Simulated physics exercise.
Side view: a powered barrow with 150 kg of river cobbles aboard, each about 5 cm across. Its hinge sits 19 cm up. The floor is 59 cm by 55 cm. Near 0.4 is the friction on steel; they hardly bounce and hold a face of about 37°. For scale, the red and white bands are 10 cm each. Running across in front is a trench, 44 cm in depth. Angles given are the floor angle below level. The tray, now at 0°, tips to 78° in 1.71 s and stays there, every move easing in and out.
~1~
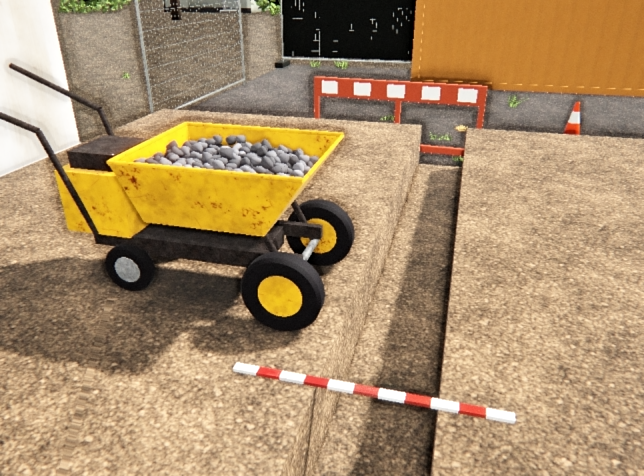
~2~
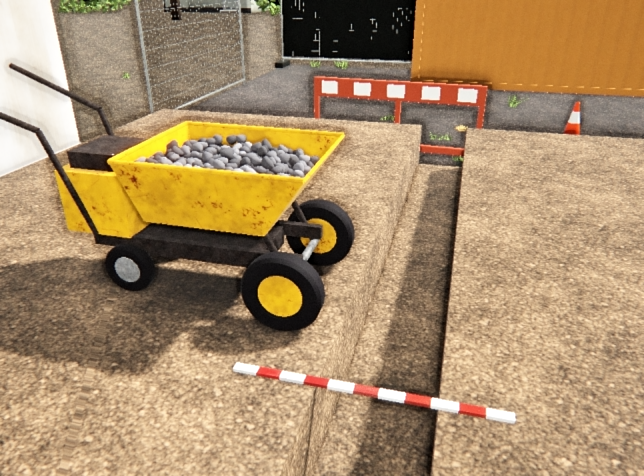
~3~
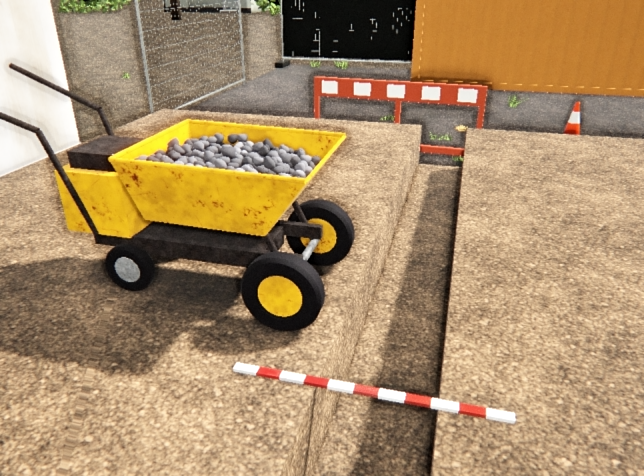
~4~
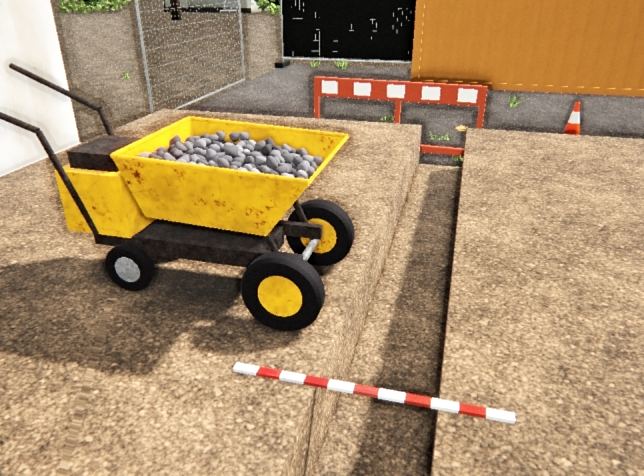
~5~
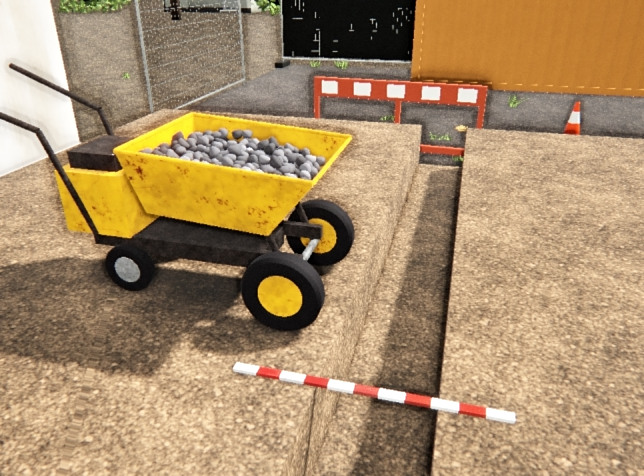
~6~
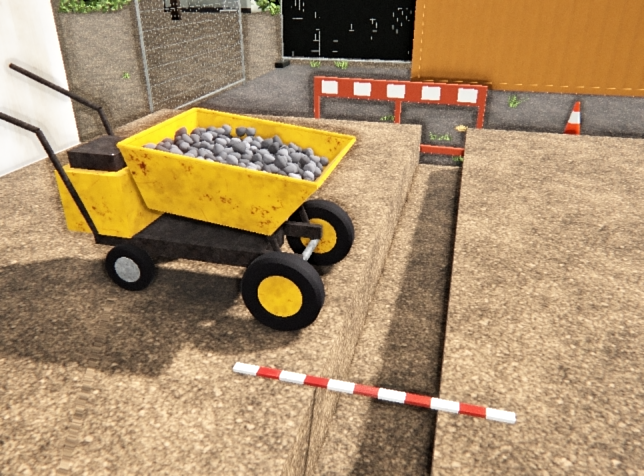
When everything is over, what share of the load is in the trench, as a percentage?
Close to 43 in a hundred.
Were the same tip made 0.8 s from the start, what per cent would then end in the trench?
Near 30 per cent.
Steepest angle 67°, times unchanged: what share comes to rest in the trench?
Then about 60 per cent.
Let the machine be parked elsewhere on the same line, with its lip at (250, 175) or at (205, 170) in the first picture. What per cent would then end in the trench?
Close to 95 percent in the first case, 100 percent in the second.
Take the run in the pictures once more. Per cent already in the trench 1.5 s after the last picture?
Close to 20 per cent at that time.
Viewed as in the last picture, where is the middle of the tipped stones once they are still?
Around (467, 311).
Then, 1.0 s after the last picture the floor is at 66°, 98 % in the tray, 2 % in the trench; the foremost stones are at (437, 282).
Then, 1.5 s after the last picture the floor is at 78°, 32 % in the tray, 20 % in the trench, 48 % past the trench; the foremost stones are at (600, 334).
Then, 1.9 s after the last picture the floor is at 78°, 8 % in the tray, 33 % in the trench, 59 % past the trench; the foremost stones are past the picture's edge.
Then, 3.8 s after the last picture the floor is at 78°, 0 % in the tray, 43 % in the trench, 57 % past the trench; the foremost stones are past the picture's edge.
